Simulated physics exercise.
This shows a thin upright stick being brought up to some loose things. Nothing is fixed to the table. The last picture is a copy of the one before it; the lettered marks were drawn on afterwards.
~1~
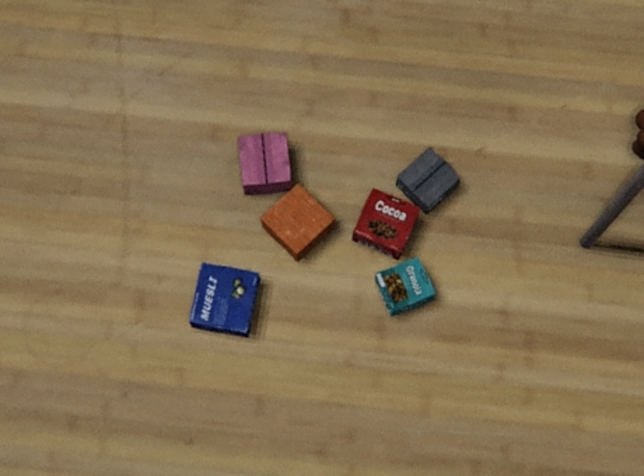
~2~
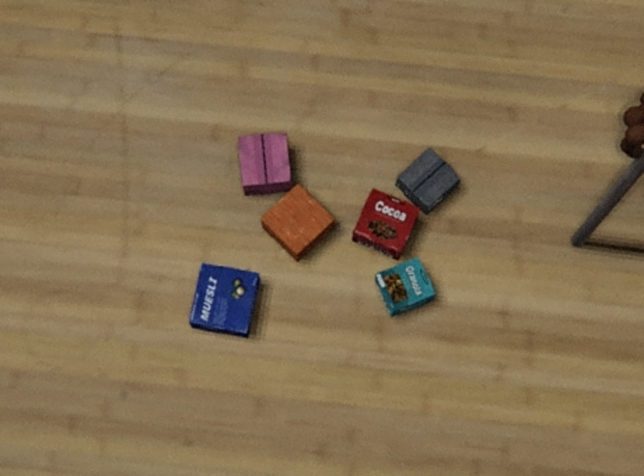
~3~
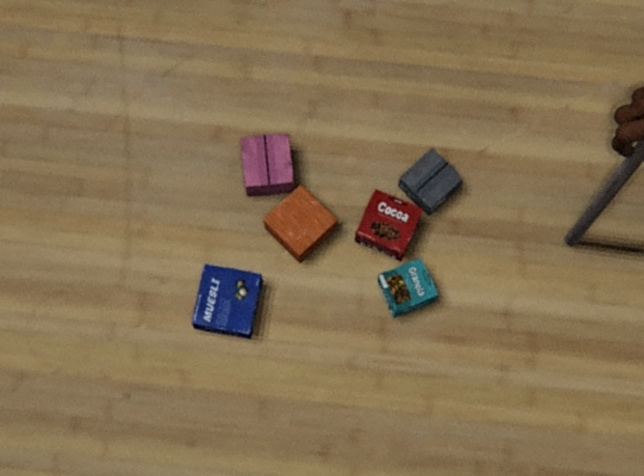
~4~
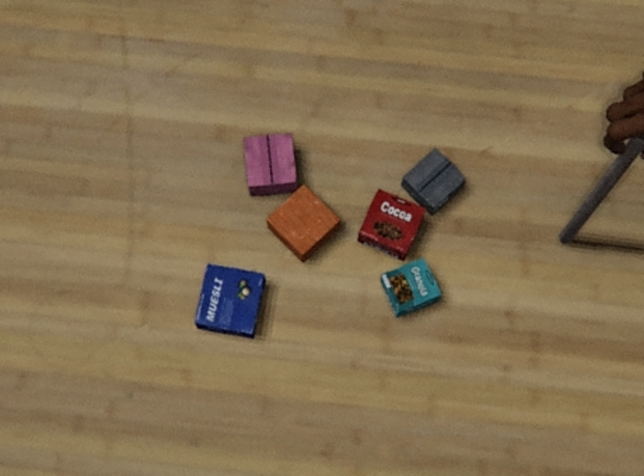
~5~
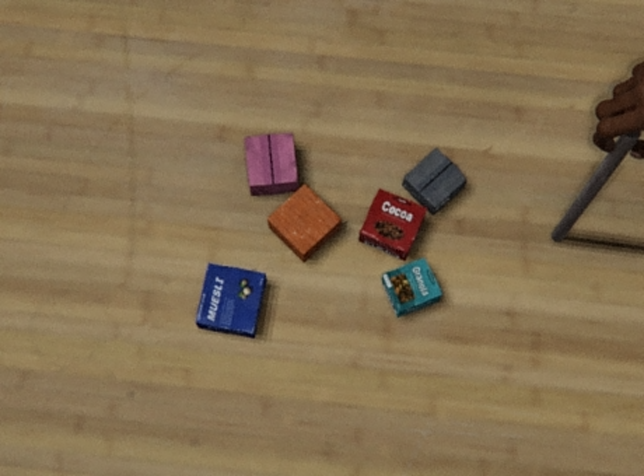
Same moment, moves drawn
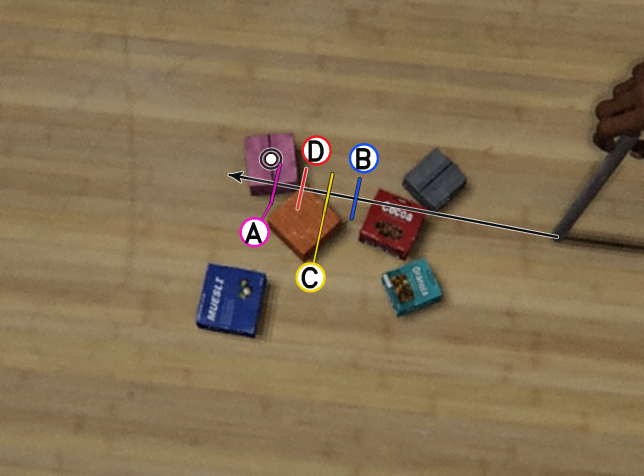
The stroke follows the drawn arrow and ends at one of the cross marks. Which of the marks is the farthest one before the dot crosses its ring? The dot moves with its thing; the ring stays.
As far as tick D.
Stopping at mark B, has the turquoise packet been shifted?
No.
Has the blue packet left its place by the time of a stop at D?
No.
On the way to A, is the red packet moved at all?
Yes.
On the marked copy, A at (275, 184); B at (356, 199); C at (328, 194); D at (302, 188); the arrow from (557, 237) to (230, 175); the white dot at (271, 159).
Following D. Soon after the start, foot of the stick (465, 220).
Later, foot of the stick (373, 203); grey box (418, 176); red packet (380, 232).
In the end, foot of the stick (302, 189); grey box (418, 176); red packet (380, 232); the dot is still in its ring.
As for the rest, A shifts the dotted thing to (250, 155); B keeps the dot in but is short; C keeps the dot in but is short.
